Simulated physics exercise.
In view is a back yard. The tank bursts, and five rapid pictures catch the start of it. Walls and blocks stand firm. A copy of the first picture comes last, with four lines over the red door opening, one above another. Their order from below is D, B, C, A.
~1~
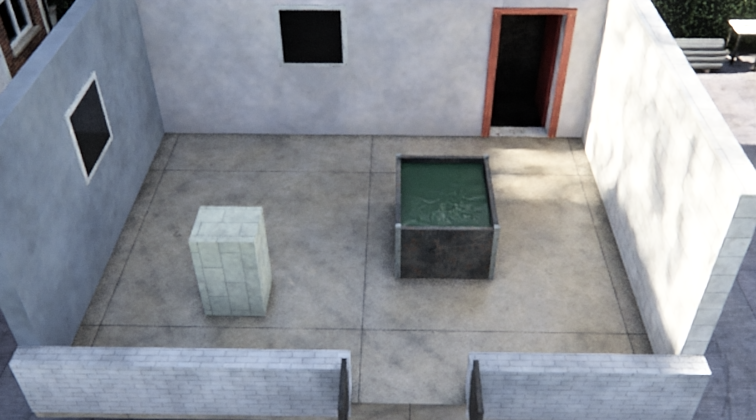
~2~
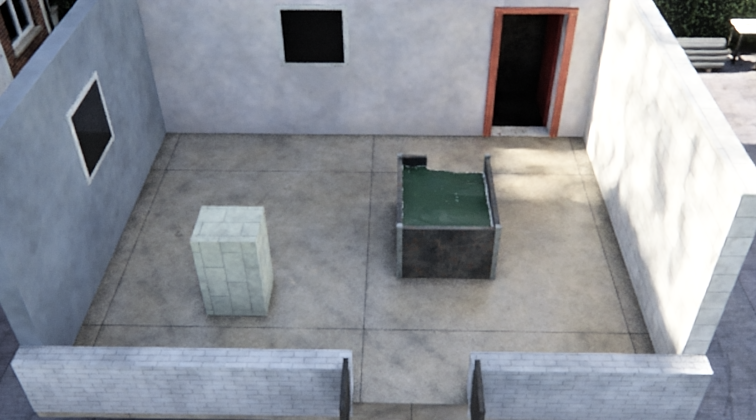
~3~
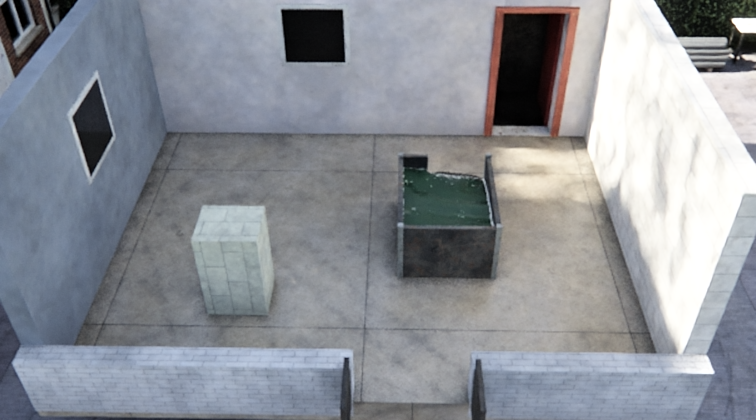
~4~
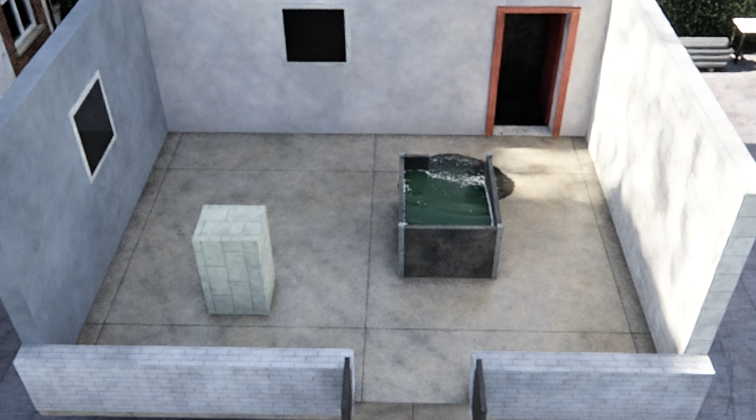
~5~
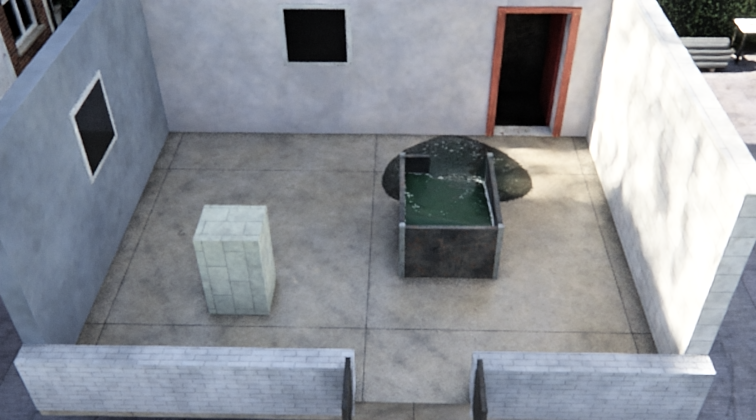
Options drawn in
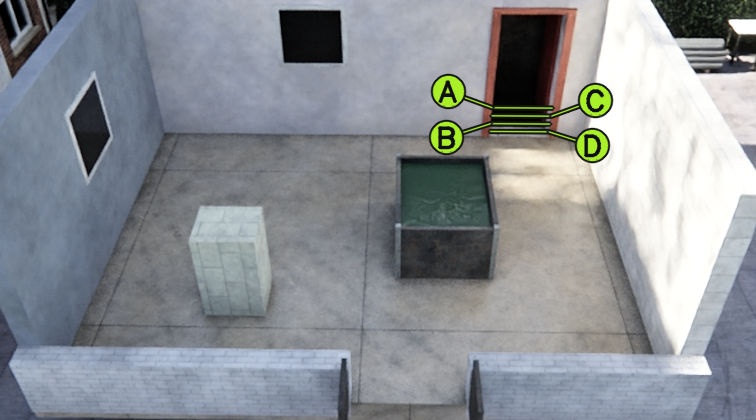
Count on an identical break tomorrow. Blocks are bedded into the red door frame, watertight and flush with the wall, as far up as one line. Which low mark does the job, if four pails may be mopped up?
B is the one.
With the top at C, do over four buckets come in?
No, that is safe.
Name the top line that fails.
Here it is line D.
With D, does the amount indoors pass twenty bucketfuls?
No.
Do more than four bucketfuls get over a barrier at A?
No, not at all.
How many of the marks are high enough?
Three of them.
On the marked copy, A at (522, 107); B at (520, 123); C at (521, 115); D at (519, 131); from the bottom up D, B, C, A.
If A is chosen, nothing gets over.
If B is chosen, a splash gets over, under a bucket.
If C is chosen, nothing gets over.
If D is chosen, about 9 bucketfuls get in.
